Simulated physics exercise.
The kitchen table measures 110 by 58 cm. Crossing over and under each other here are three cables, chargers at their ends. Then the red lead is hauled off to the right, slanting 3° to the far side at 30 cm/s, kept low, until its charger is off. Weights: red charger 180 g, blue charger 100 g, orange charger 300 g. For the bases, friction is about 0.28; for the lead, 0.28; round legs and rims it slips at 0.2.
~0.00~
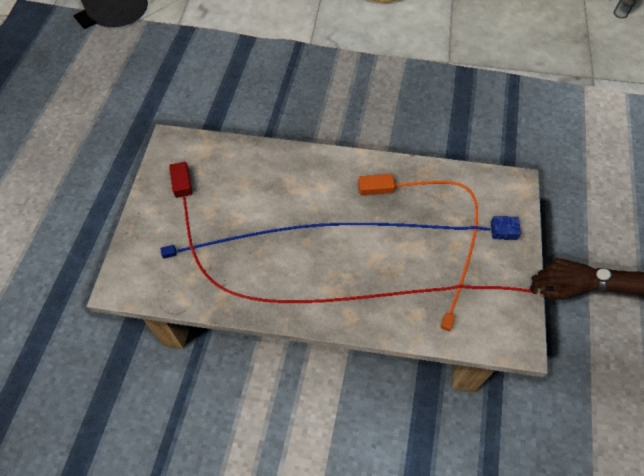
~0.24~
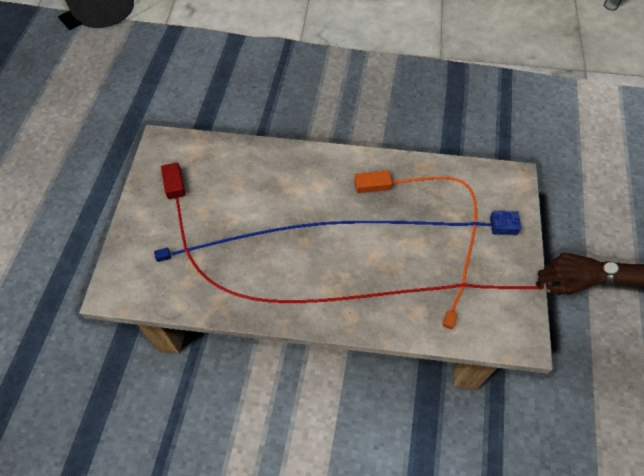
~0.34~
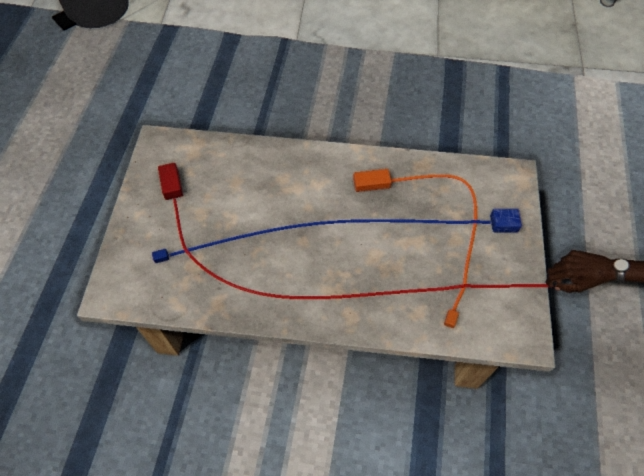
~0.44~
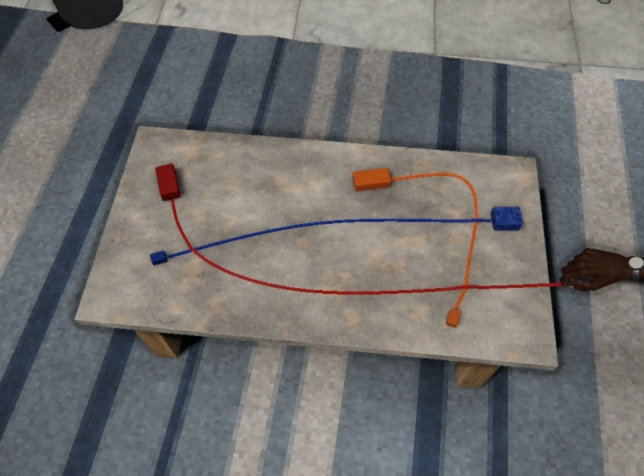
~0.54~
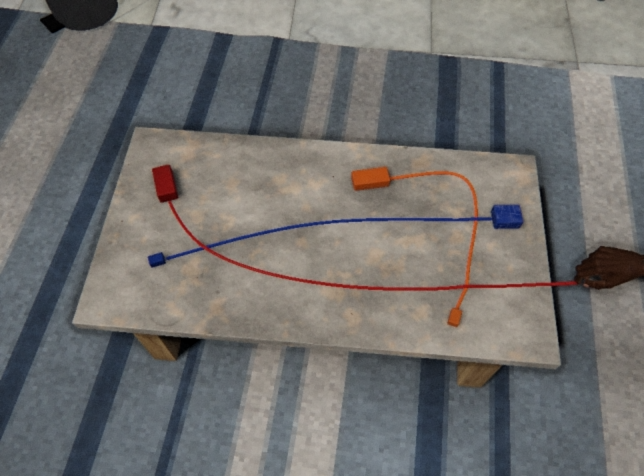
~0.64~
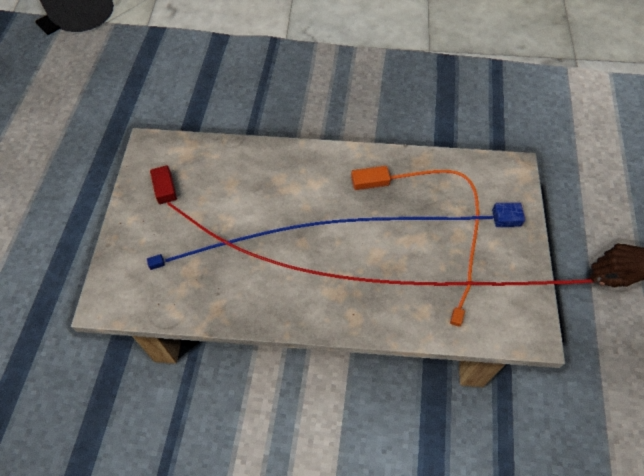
A dark-skinned hand at the right edge pulls the end of a red cable steadily rightward, drawing its deep curve flatter while the view drifts slightly. The low, stone-topped table stands on a blue-and-grey striped rug, seen from above. Red, orange and blue chargers sit at left, upper middle and right, their cables crossing, the blue and orange ones staying put.
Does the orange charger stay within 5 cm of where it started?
Yes.
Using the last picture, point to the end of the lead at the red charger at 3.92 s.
(556, 255), roughly.
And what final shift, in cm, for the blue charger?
Blue charger: Around 0 centimetres.
At 1.7 s, the red lead's tail end at (286, 204); red charger 27 cm off its start.
At 2.8 s, the red lead's tail end at (417, 222); red charger 60 cm off its start, blue plug 2 cm off its start.
At 3.9 s, the red lead's tail end at (556, 255); red charger 94 cm off its start at (542, 247), blue plug 5 cm off its start at (176, 255), orange plug 2 cm off its start at (463, 308).
At 5.0 s, the red lead has left the top; red charger over the edge, blue plug 5 cm off its start, orange plug 2 cm off its start.
At 5.5 s, the red lead has left the top; orange charger 0 cm off its start at (371, 174), red charger over the edge, blue plug 5 cm off its start at (176, 255), orange plug 2 cm off its start at (463, 308).
